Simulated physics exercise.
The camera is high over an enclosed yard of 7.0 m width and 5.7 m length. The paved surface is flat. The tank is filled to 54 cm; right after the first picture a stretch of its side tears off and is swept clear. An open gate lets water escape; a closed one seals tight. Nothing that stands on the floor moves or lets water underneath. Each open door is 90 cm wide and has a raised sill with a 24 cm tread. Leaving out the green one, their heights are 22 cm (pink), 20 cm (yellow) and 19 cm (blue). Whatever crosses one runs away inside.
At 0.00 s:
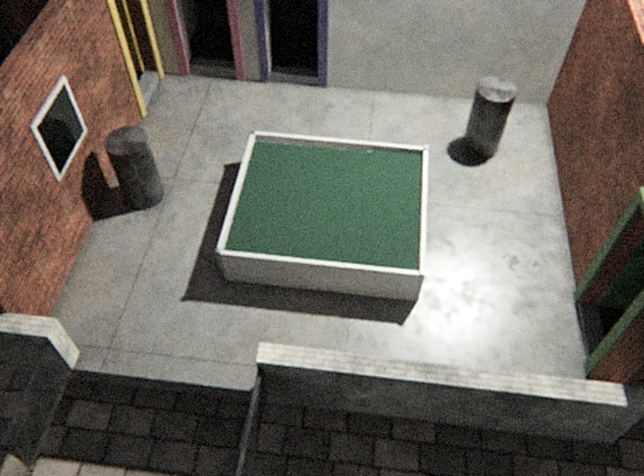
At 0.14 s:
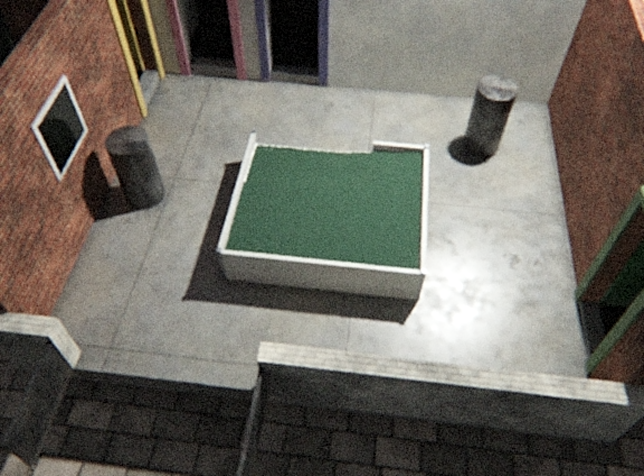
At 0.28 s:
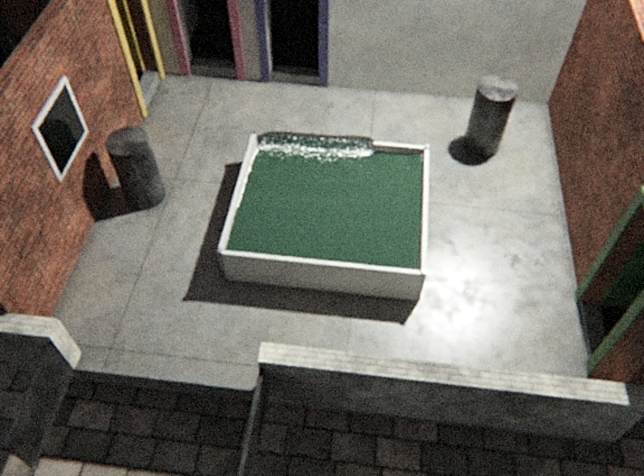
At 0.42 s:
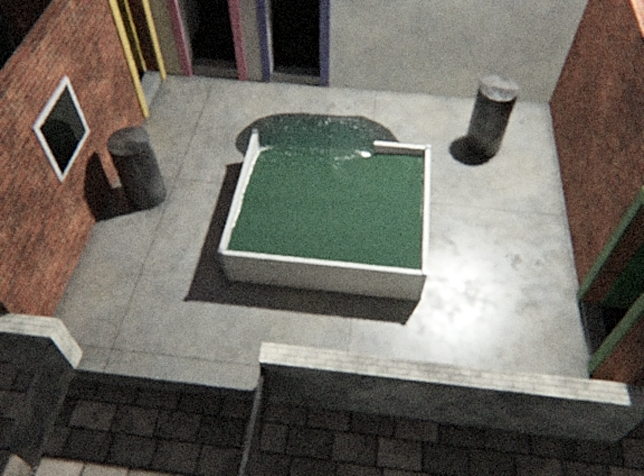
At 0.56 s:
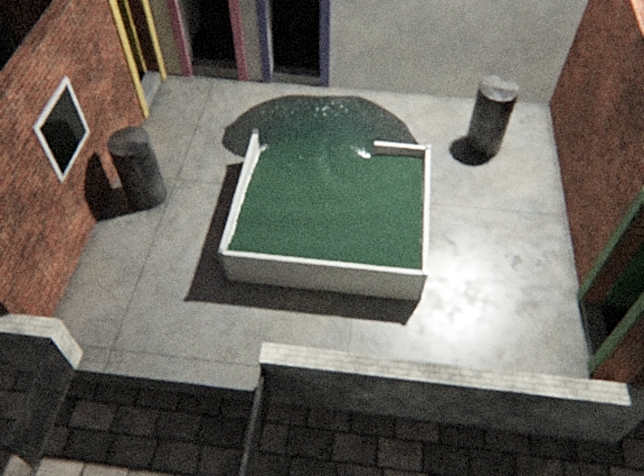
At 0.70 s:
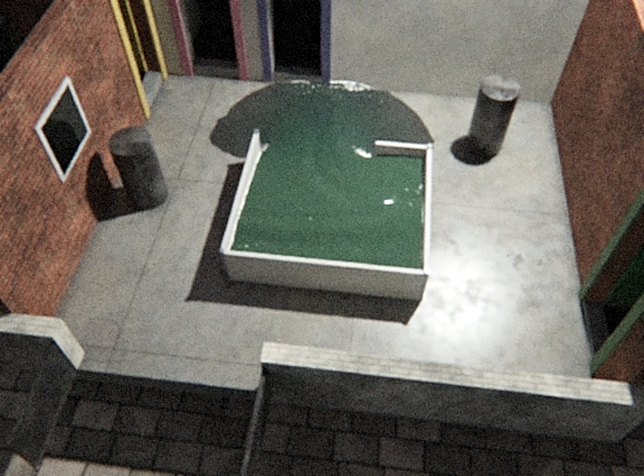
Green water pouring through a gap in the far side of a white-rimmed tank, spreading across a grey walled yard.
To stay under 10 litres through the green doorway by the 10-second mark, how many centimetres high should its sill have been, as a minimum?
Close to 6.5 cm is just enough.
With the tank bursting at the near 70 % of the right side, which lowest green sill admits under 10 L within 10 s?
Then roughly 30 cm.
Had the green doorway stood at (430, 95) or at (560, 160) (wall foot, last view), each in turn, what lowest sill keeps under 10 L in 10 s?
Roughly 11.5 and 11.5 cm.
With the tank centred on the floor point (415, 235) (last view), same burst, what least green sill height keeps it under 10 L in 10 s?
Then roughly 8.5 cm.
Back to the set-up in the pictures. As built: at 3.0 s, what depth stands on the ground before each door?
Depths in cm: Green 0, pink 18, yellow 32, blue 30.
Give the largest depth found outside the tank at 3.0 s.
About 36 cm.
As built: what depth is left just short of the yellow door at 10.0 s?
Some 10.0 cm.
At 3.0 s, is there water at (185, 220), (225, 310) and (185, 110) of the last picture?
In that order: Dry, still dry, flooded.
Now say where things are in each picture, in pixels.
The tank at (330, 200) is whole and still, 54 cm deep; the green door at (612, 292) is dry, in the first frame.
Water pours out on the far side and has run 0.3 m, to a hidden place; about 10 cm deep outside, 54 cm at the back, in the second frame.
The front is at a hidden place, 0.7 m from the gap on the far side; 1.3 m2 of floor is wet, 54 cm left at the back, in the third frame.
The front is at (351, 118), 1.3 m from the gap on the far side; 2.6 m2 of floor is wet, 54 cm left at the back, in the fourth frame.
The front is at (354, 99), 1.8 m from the gap on the far side; 4.0 m2 of floor is wet, 54 cm left at the back, in the fifth frame.
Water pours out on the far side and has run 2.0 m, to (284, 84); about 6 cm deep outside, 53 cm at the back; 3.8 m in a straight line remain to the green door at (617, 290), in the sixth frame.
After 1.4 s water covers 20 % of the floor, deepest (38 cm) near (329, 90); it has not reached the green door.
After 3.0 s water covers 40 % of the floor, deepest (36 cm) near (165, 77); it has not reached the green door.
After 10.0 s water covers 100 % of the floor, deepest (12 cm) near (142, 177); 10 cm at the green door, 7 litres in over its 7 cm sill.
At the green door as built, the water arrived by 4.6 s and peaked near 10 cm at 9.6 s.
Run again over the same 10 s with other heights there, 16 litres in over 5 cm, 4 litres over 8 cm. The limit of 10 litres is kept from about 6.5 cm up.
